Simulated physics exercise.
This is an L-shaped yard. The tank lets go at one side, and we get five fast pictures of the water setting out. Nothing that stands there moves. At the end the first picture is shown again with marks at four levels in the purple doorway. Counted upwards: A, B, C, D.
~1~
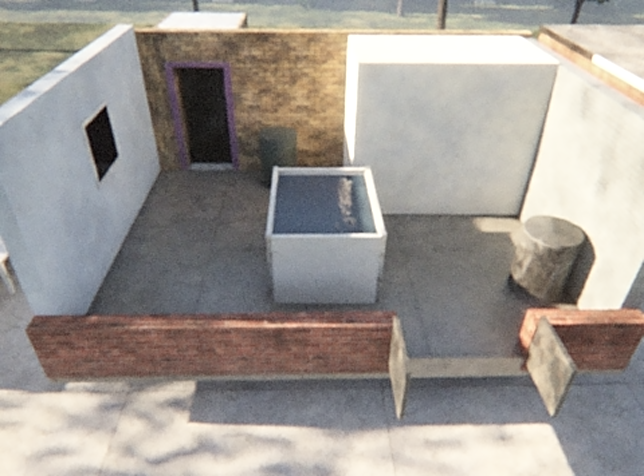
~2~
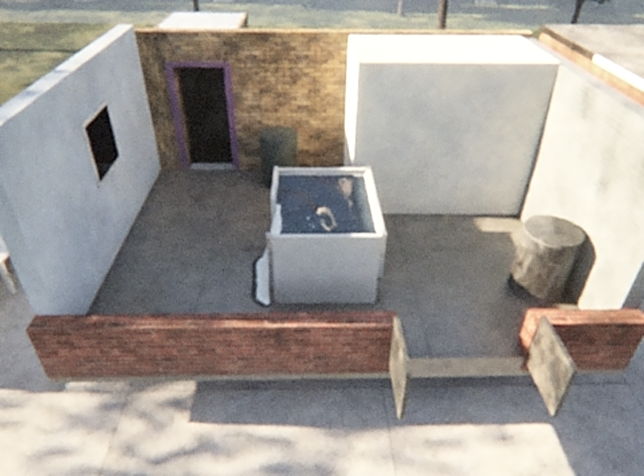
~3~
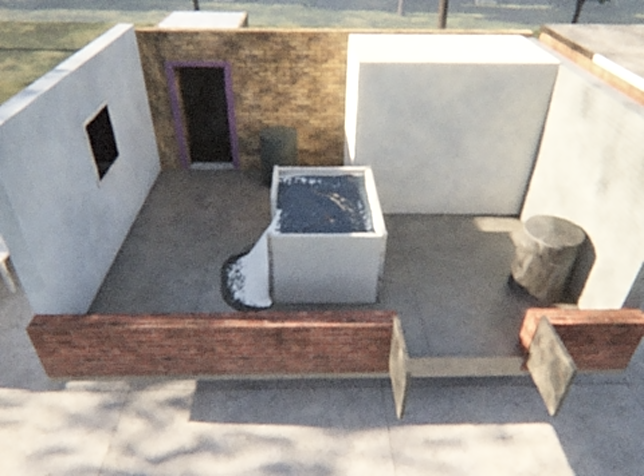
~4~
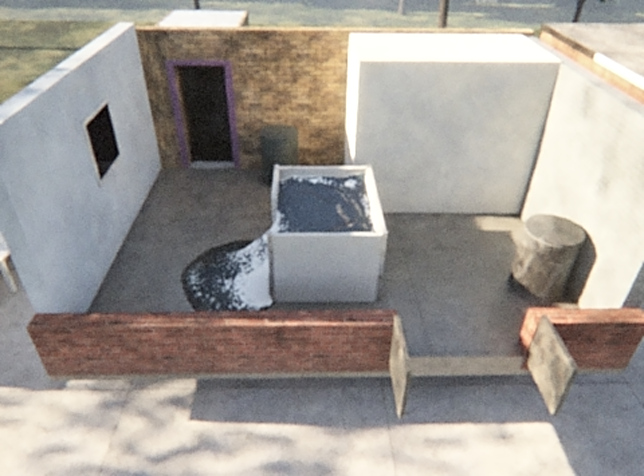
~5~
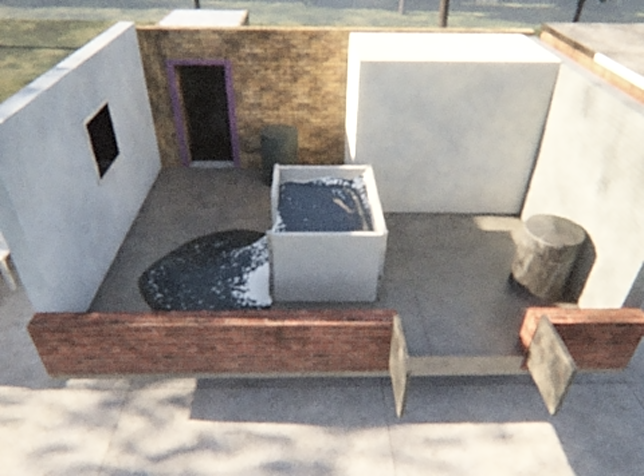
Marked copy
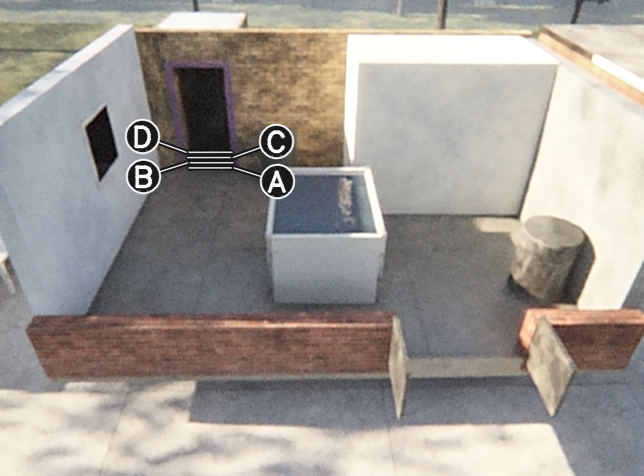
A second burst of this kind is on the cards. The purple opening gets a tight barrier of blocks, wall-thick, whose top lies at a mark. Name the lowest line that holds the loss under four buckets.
C is the one.
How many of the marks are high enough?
Two of them.
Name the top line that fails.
B it is.
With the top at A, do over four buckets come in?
Yes, it does.
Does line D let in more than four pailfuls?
No.
On the marked copy, A at (211, 167); B at (210, 162); C at (210, 157); D at (209, 152); from the bottom up A, B, C, D.
For line A, dozens of bucketfuls pour in.
For line B, about 12 bucketfuls get in.
For line C, a bucket or two gets in.
For line D, nothing gets over.
